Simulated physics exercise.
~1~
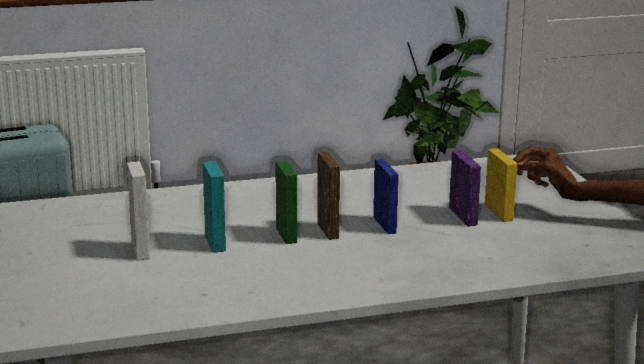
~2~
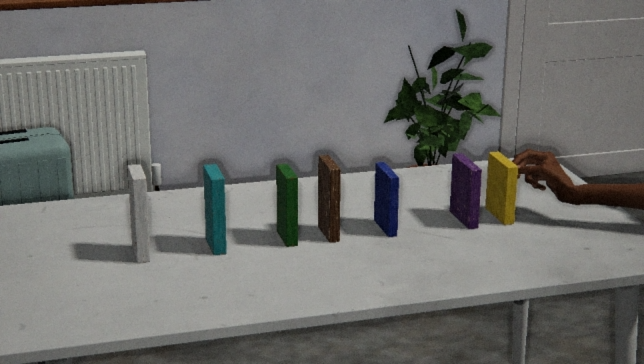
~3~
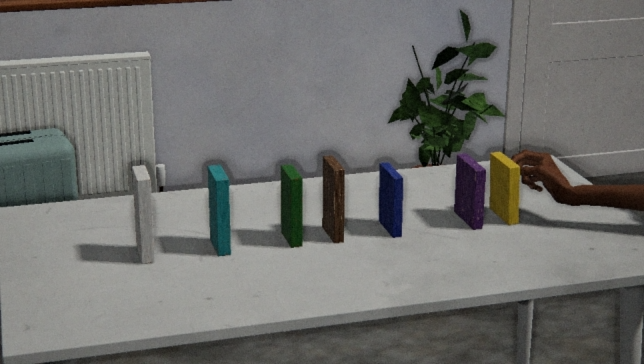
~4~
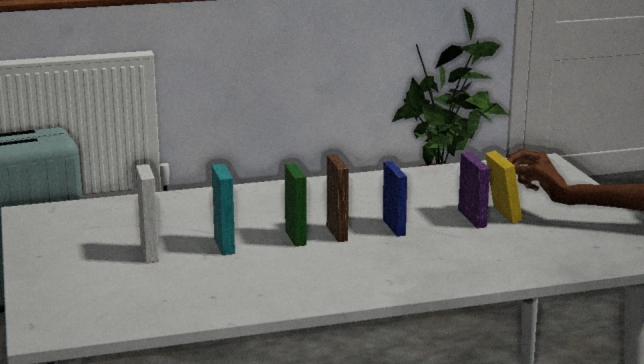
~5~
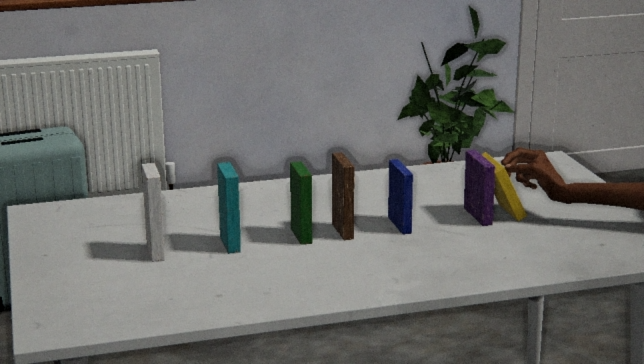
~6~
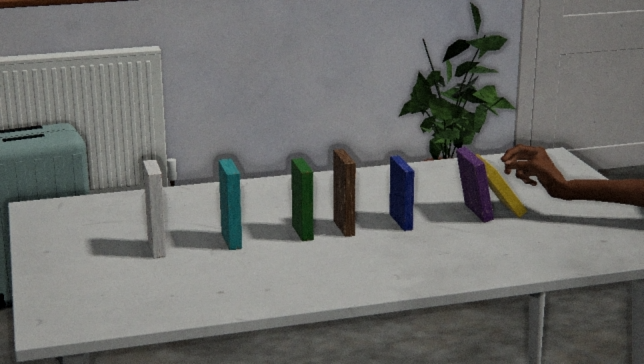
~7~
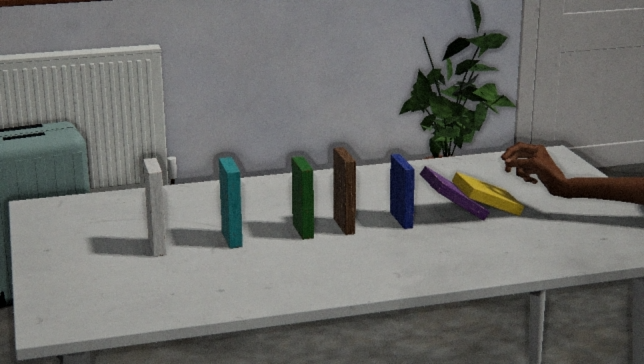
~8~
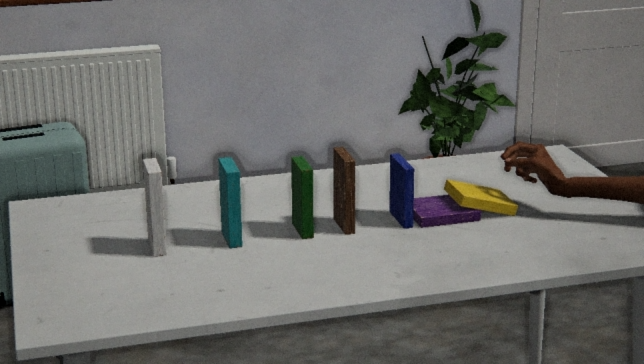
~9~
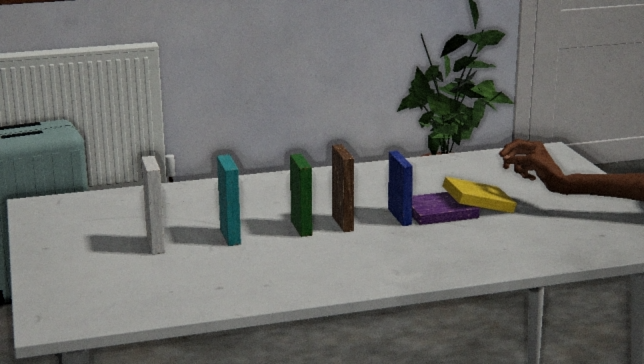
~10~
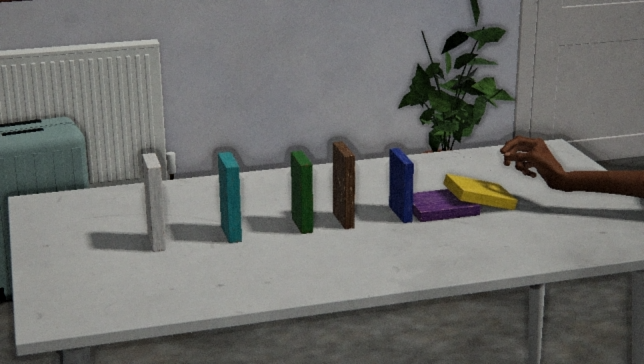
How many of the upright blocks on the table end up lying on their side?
Two of them end up on their side, the purple one and the yellow one.
